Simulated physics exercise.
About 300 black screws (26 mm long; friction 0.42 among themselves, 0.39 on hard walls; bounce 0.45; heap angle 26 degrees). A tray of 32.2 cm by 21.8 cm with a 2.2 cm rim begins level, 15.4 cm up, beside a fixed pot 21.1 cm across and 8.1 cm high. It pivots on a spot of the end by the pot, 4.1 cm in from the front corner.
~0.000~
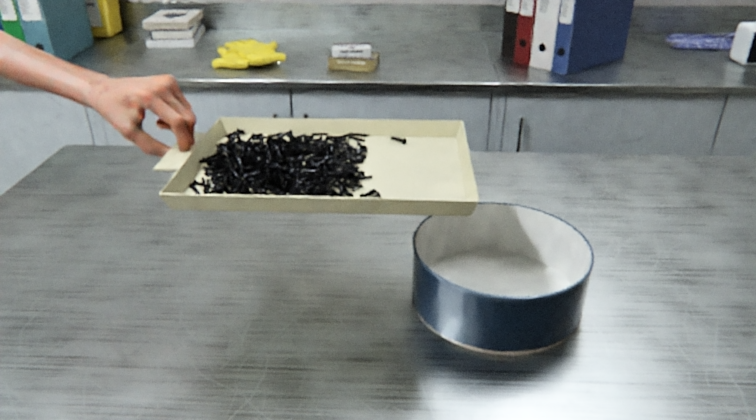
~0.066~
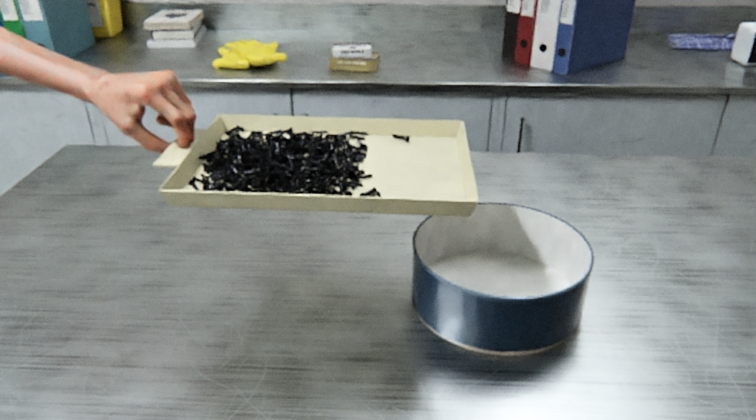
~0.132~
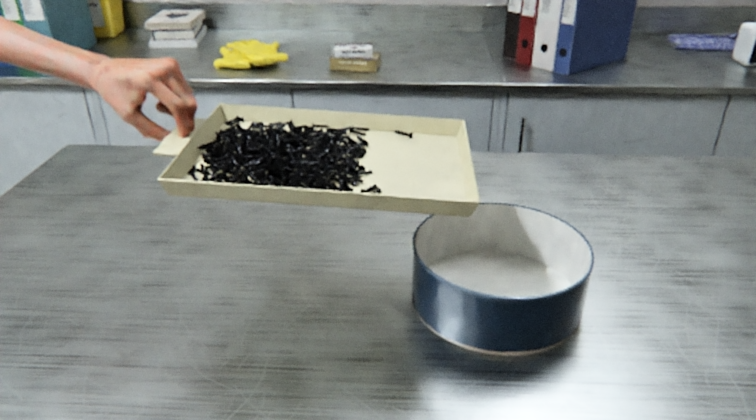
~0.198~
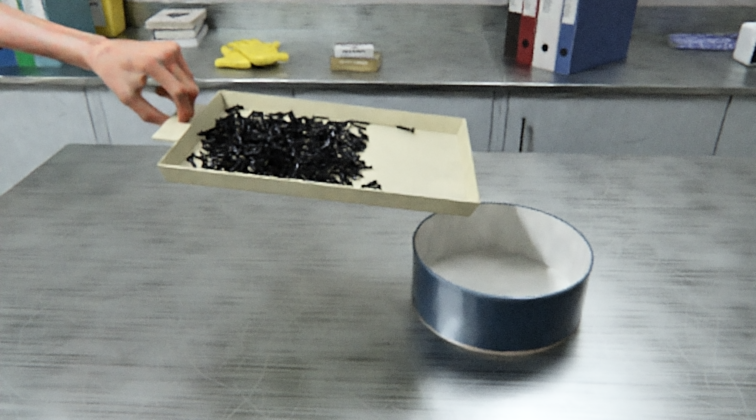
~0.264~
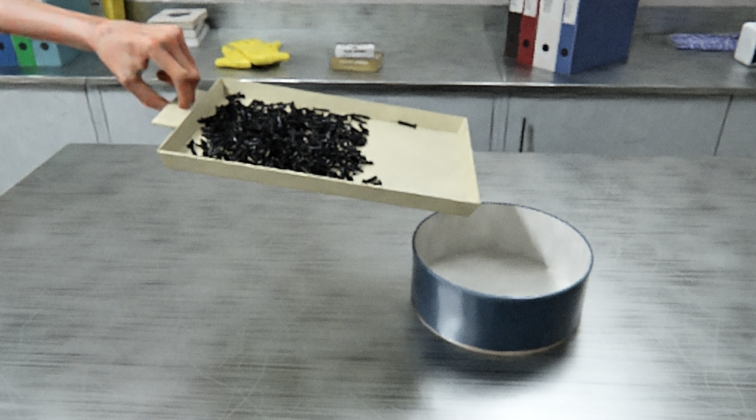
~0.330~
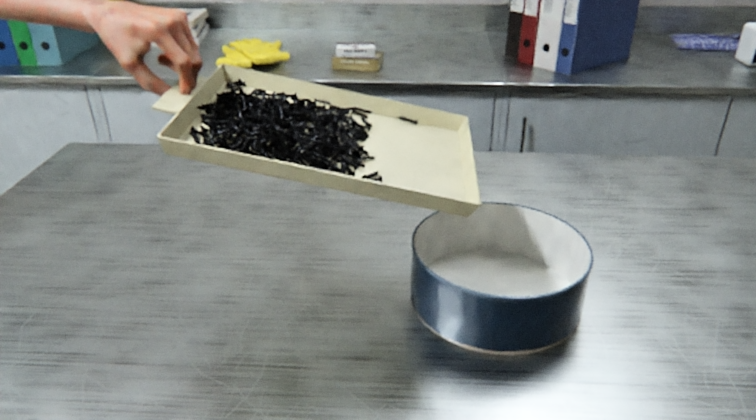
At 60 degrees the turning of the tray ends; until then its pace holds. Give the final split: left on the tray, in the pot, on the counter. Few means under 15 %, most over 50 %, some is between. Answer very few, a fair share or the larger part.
Tray the larger part, pot a fair share, counter very few.
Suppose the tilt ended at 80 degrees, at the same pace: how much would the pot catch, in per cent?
Then about 95 per cent.
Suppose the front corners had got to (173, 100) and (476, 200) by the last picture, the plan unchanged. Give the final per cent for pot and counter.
Pot 65, counter 5.
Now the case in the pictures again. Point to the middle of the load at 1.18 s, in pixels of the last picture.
Around (468, 161).
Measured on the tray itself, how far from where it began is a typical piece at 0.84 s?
About 7 cm.
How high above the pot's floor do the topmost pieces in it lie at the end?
Roughly 1.5 cm.
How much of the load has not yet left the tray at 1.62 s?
About 75 per cent.
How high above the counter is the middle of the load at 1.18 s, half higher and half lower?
Roughly 18 cm.
After 0.84 s, tilt 35 degrees; the tray holds 100 %, the pot 0 %.
After 1.18 s, tilt 50 degrees; the tray holds 90 %, the pot 5 %.
After 1.62 s, tilt 60 degrees; the tray holds 75 %, the pot 20 %.
At rest (2.6 s), tray 60 %, pot 40 %, counter 0 %.
